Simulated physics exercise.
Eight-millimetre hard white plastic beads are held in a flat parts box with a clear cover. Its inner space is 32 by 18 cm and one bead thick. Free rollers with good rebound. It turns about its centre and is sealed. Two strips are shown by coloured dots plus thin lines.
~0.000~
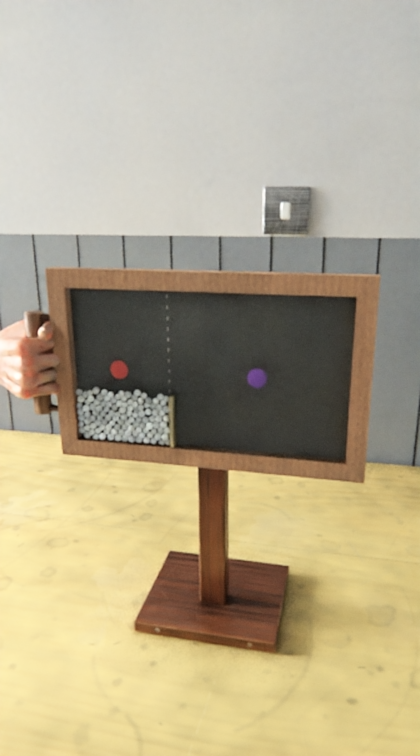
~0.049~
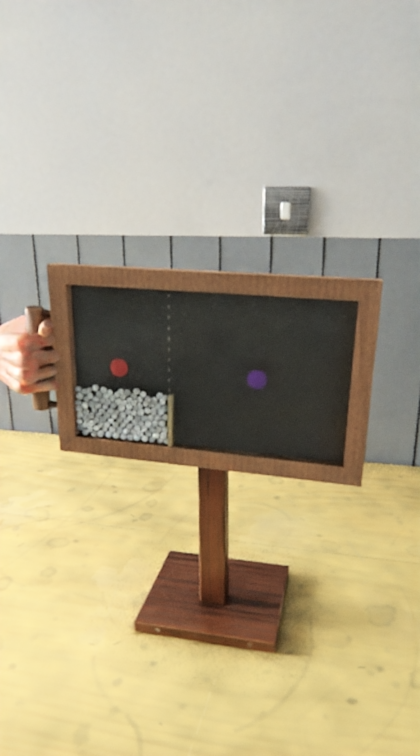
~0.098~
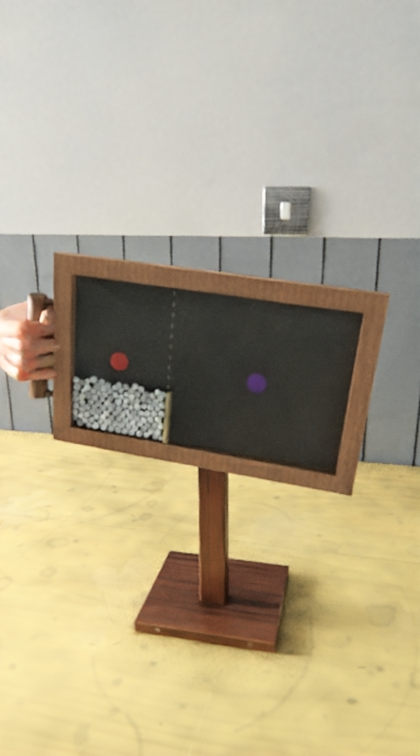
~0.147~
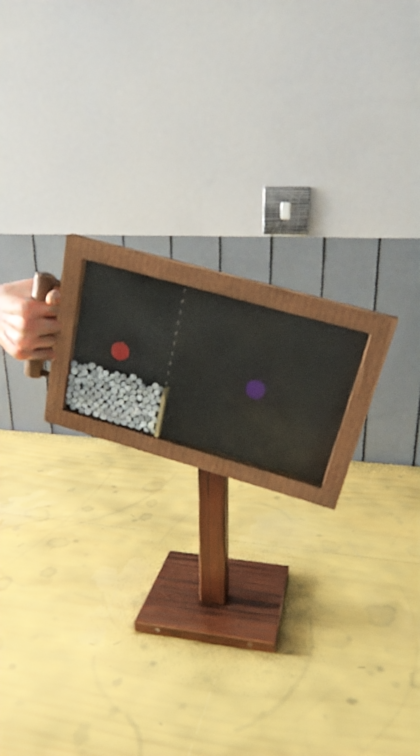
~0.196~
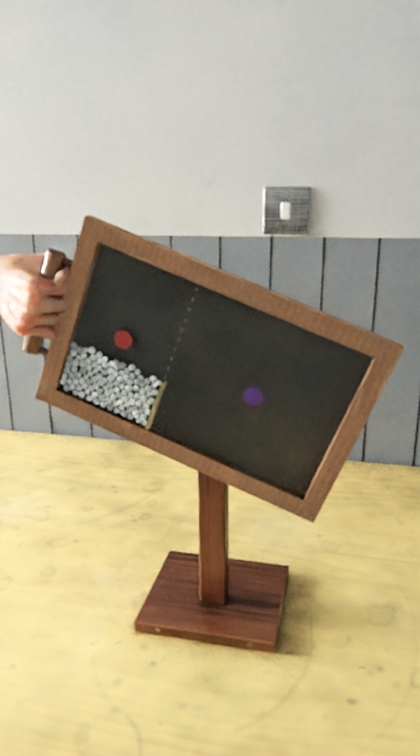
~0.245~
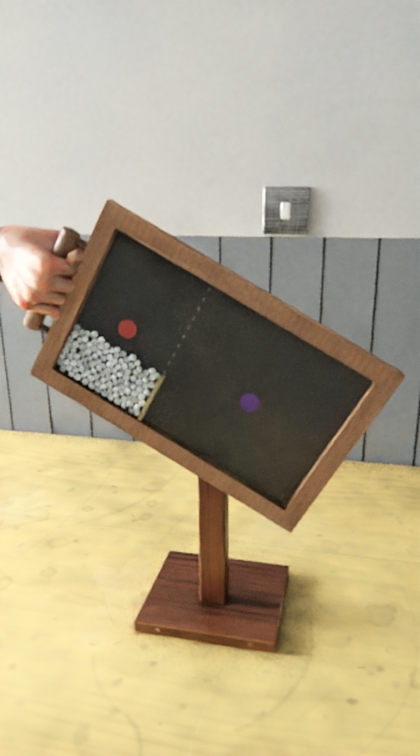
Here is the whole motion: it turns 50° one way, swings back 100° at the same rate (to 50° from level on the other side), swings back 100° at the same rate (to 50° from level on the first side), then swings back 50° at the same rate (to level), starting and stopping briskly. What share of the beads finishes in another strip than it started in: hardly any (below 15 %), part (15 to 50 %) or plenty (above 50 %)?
Strip part.
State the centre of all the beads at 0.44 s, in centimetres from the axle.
Roughly 11 centimetres to the left and 4 centimetres above.
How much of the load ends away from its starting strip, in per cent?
Around 20 percent.
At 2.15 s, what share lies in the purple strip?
20 %.
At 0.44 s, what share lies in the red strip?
Share: Near 100 per cent.
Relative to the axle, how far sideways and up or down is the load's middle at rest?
Offset approx. 5 cm left, 7 cm below.
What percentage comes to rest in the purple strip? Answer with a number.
Some 20 per cent.
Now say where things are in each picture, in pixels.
Level; about 120 beads; beads centred (123, 416); top one (137, 393); red (119, 370), purple (257, 378), in the first frame.
Turned 1° clockwise; beads centred (122, 414); top one (95, 388), in the second frame.
Turned 6° clockwise; beads centred (118, 408); top one (94, 380); wall ends (169, 394), in the third frame.
Turned 13° clockwise; beads centred (113, 397); top one (74, 364), in the fourth frame.
Turned 21° clockwise; beads centred (109, 384); top one (74, 345), in the fifth frame.
Turned 29° clockwise; beads centred (107, 370); top one (77, 327); red (127, 329), purple (250, 403), in the sixth frame.
After 0.44 s, it stands 50° clockwise; the beads' middle is 11 cm left of and 4 cm above the centre; red 100 %; 0 % have changed strip.
After 2.15 s, it stands 25° clockwise; the beads' middle is 8 cm left of and 4 cm below the centre; red 80 %, purple 20 %; 20 % have changed strip.
After 2.37 s, it stands level; the beads' middle is 5 cm left of and 7 cm below the centre; red 80 %, purple 20 %; 20 % have changed strip.
All still by 3.6 s, it stands level; red 80 %, purple 20 %; 20 % have changed strip.
